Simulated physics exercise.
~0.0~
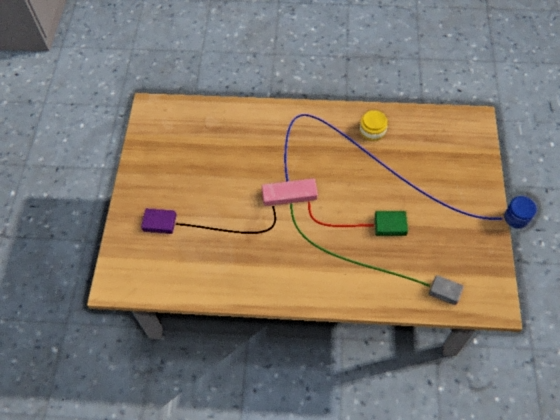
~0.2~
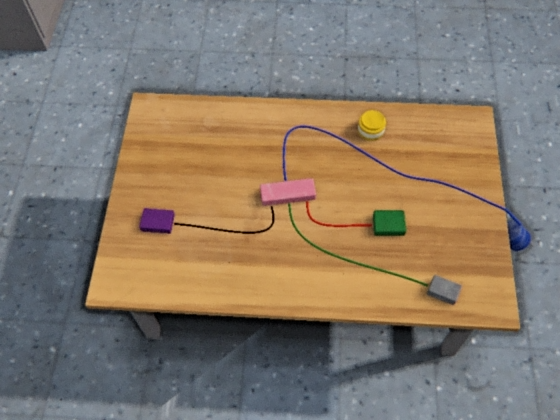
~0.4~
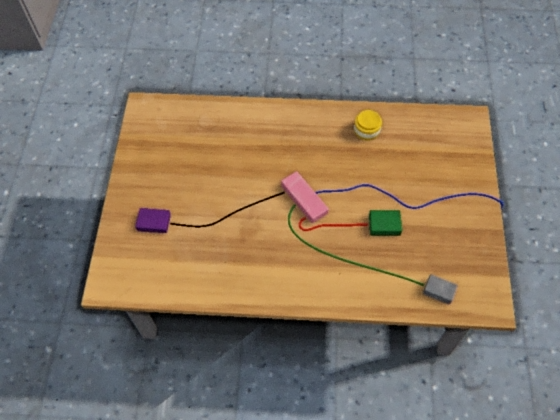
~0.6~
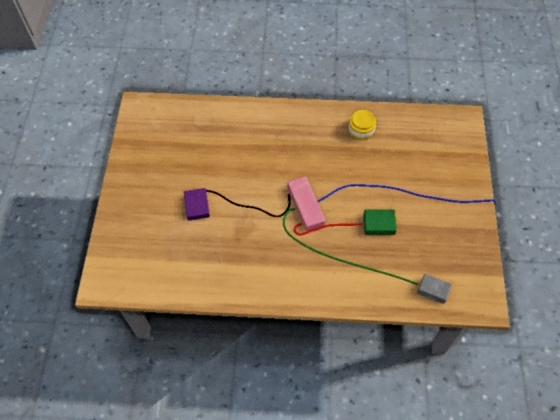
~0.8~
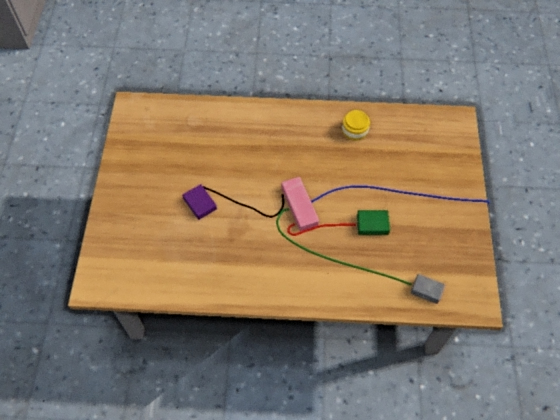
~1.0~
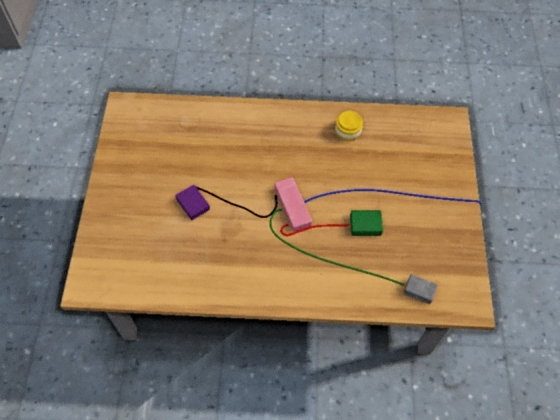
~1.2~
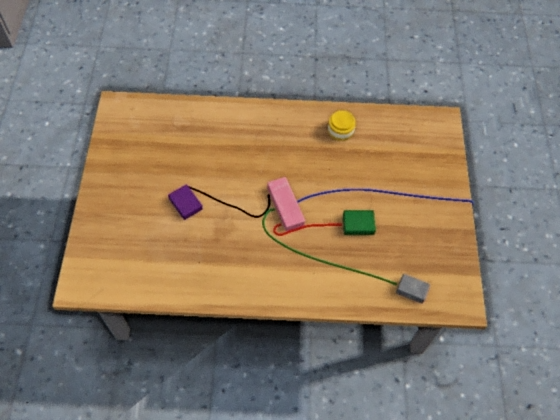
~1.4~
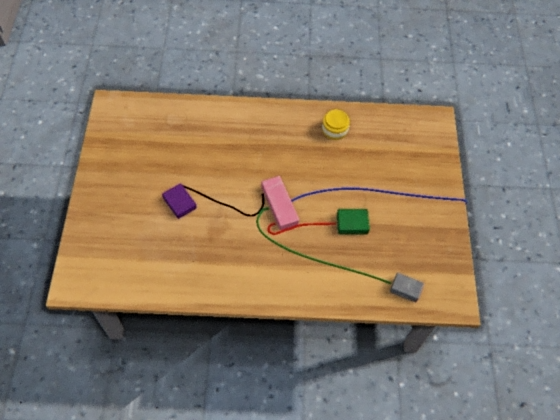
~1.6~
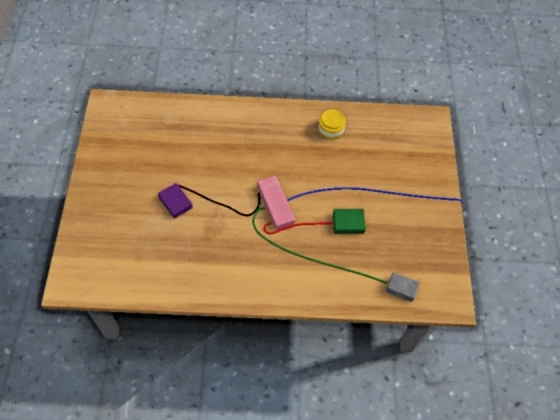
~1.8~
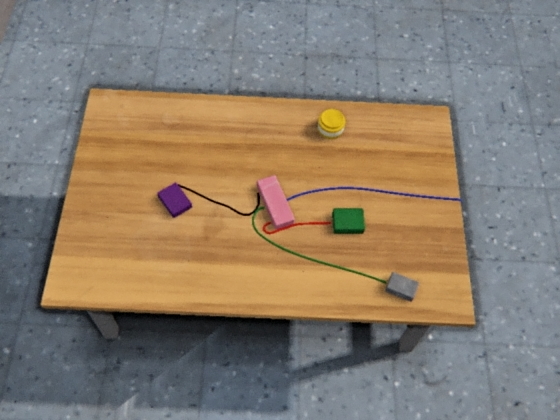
A wooden table held several small boxes wired to a pink block when a blue object dropped off the right edge, its cable twisting the block and tugging the purple box rightward, while the green and grey boxes and yellow jar stayed put.
